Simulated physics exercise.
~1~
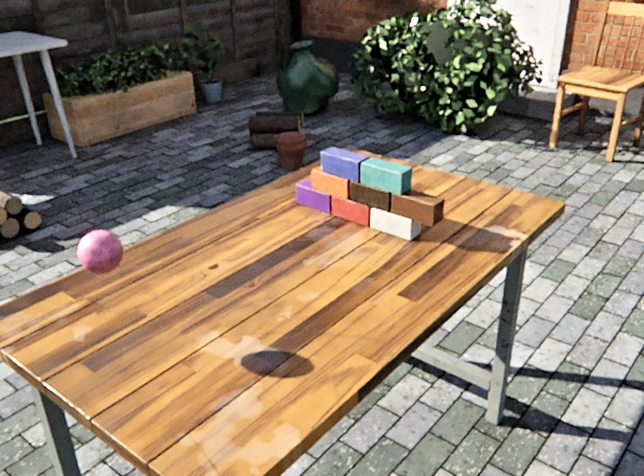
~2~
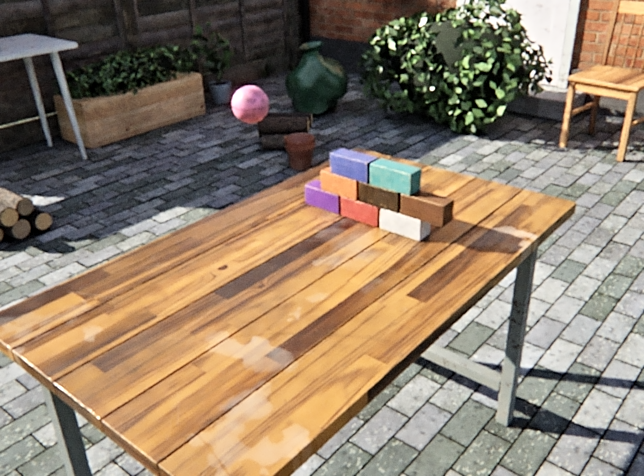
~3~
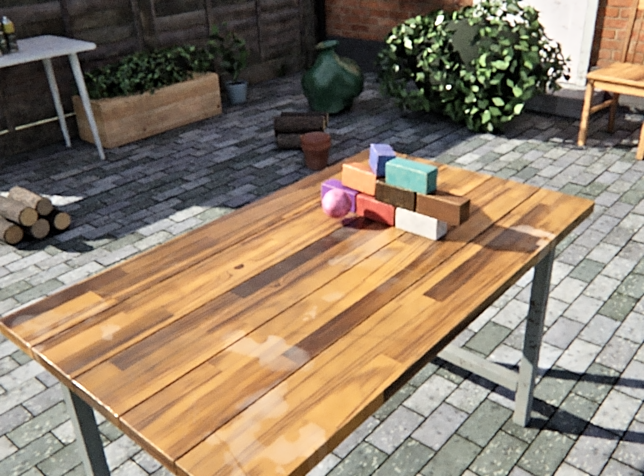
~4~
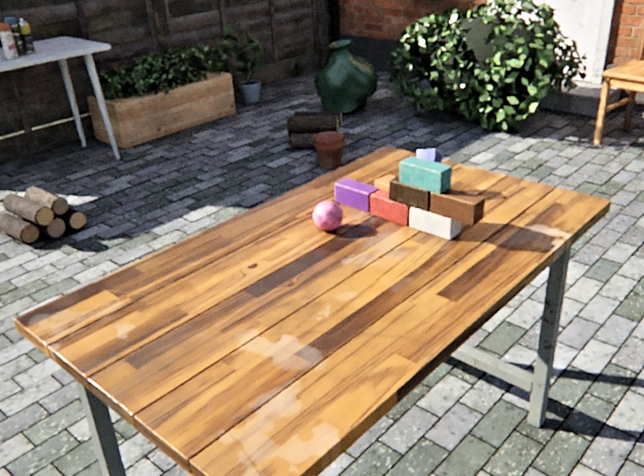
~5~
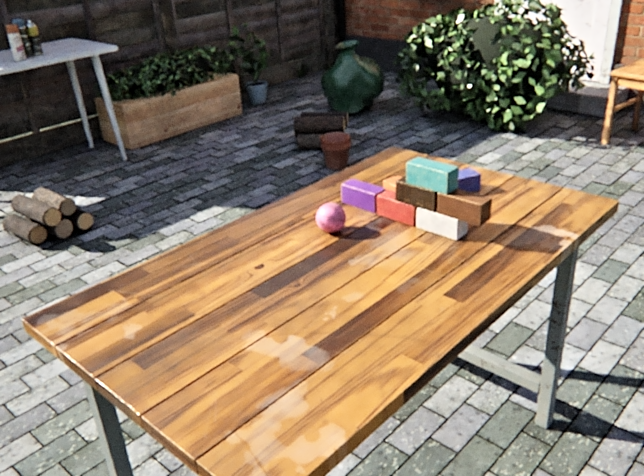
A pink ball flies into stacked blocks on a table, toppling the orange and blue ones.
